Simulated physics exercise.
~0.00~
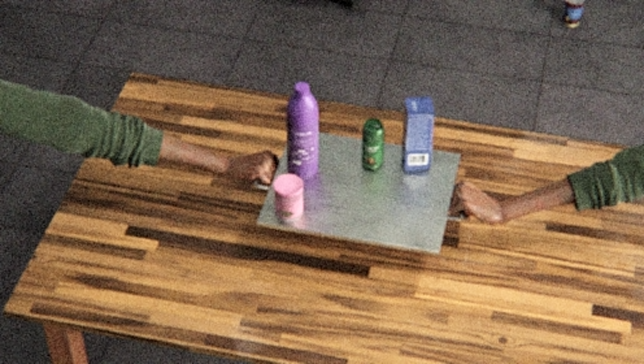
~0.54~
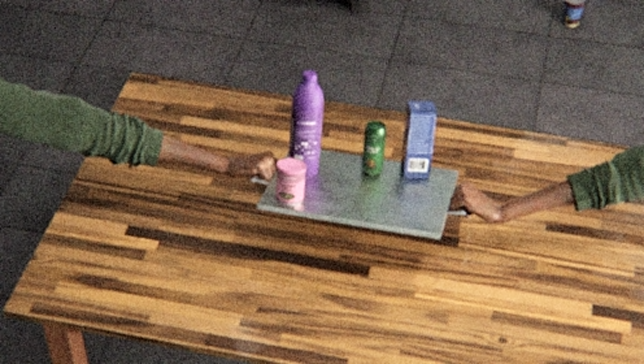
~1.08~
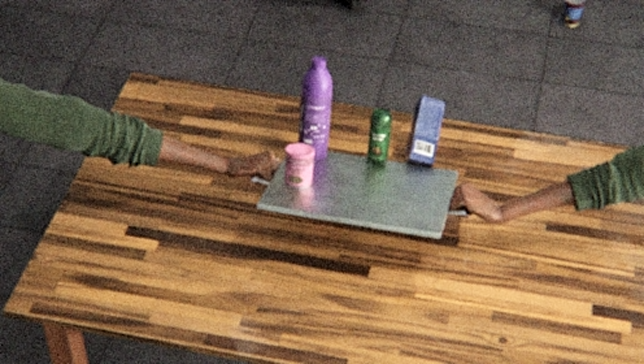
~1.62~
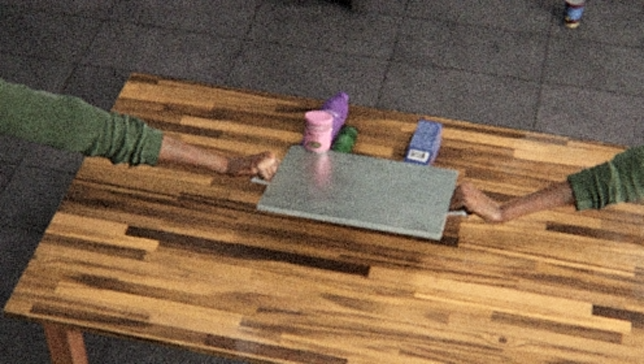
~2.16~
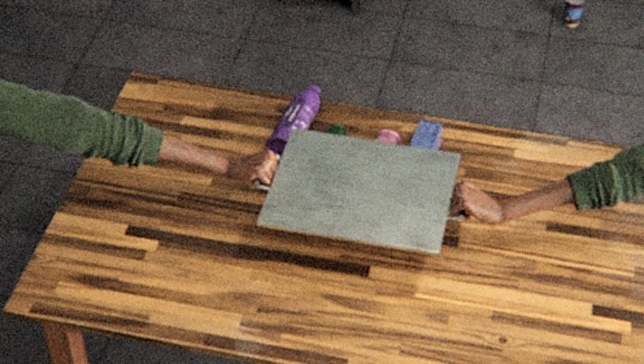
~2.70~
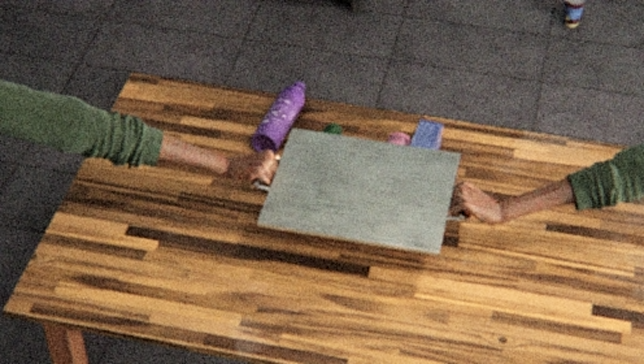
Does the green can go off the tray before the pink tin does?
Yes, the green can goes over the far edge first, while the pink tin is the last to leave the tray.
